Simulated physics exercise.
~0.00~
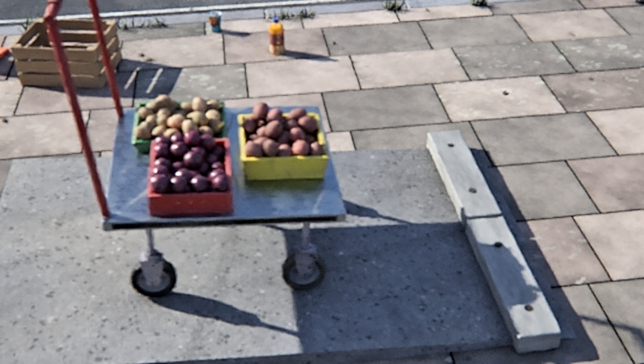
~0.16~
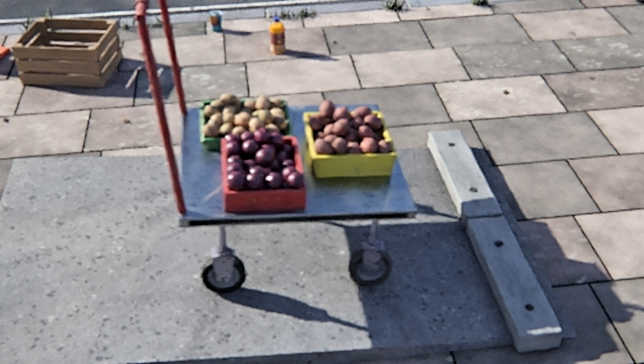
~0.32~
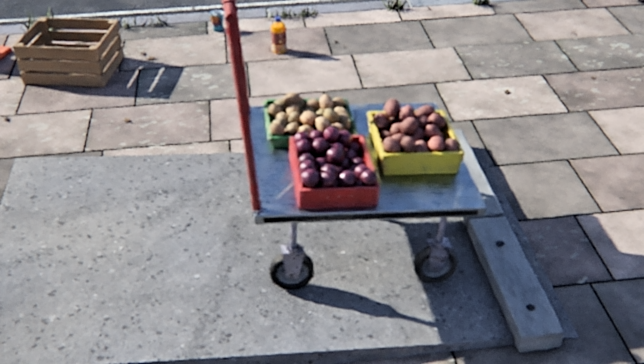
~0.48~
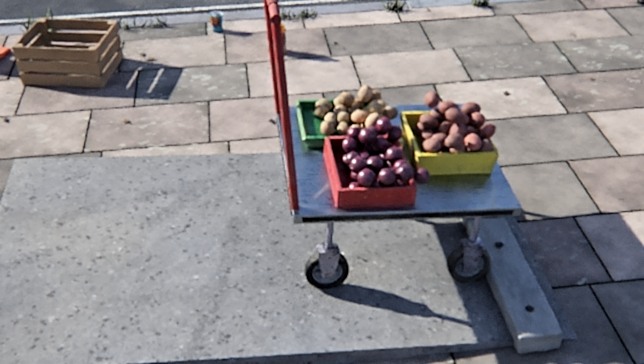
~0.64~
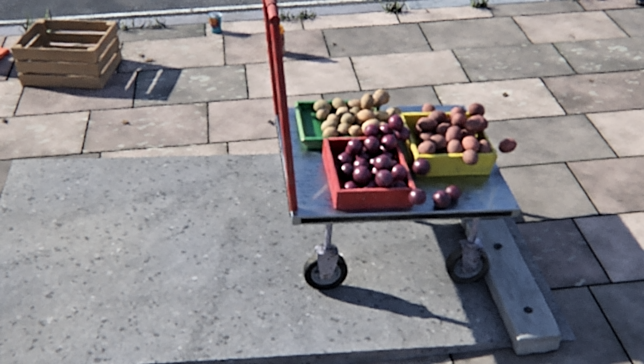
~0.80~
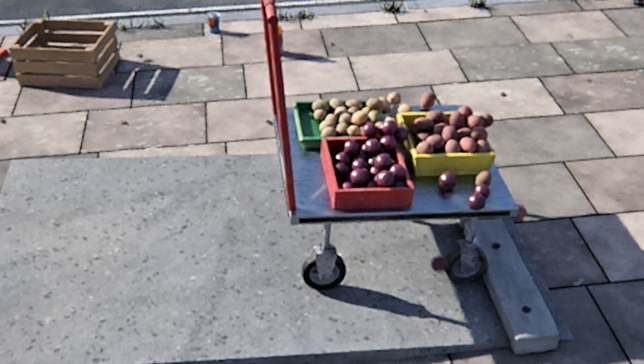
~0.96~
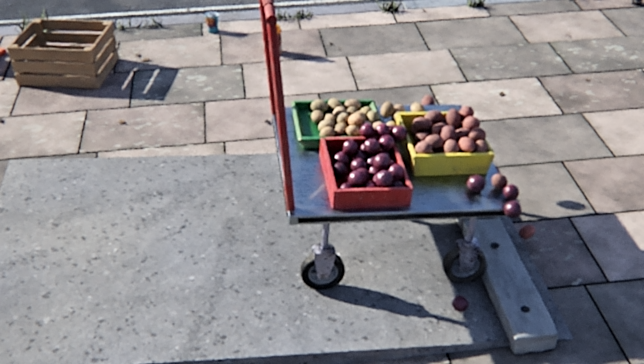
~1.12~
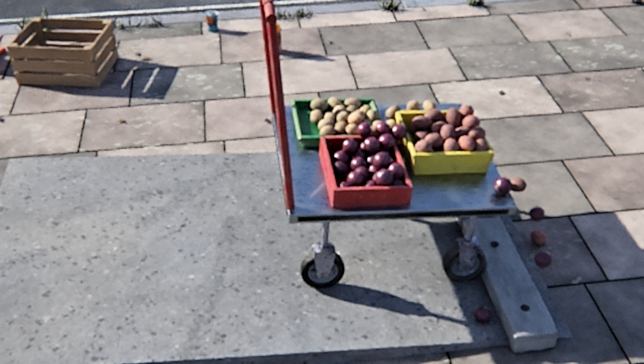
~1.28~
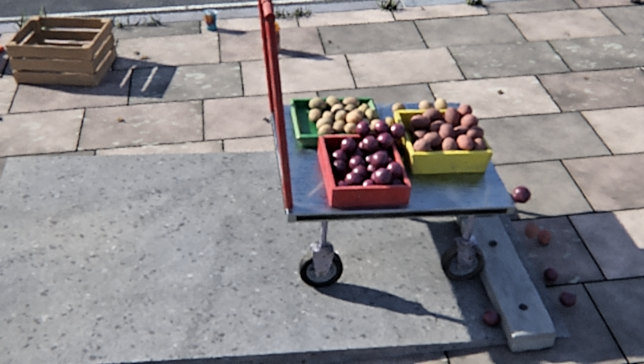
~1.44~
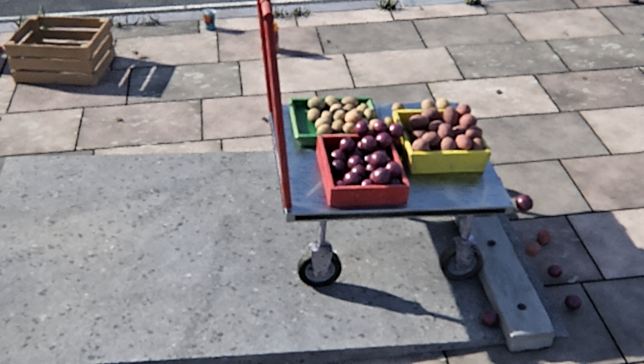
Flatbed trolley carrying potatoes and red onions in coloured containers rolling right, stopping at a kerb, some spilling onto the paving.
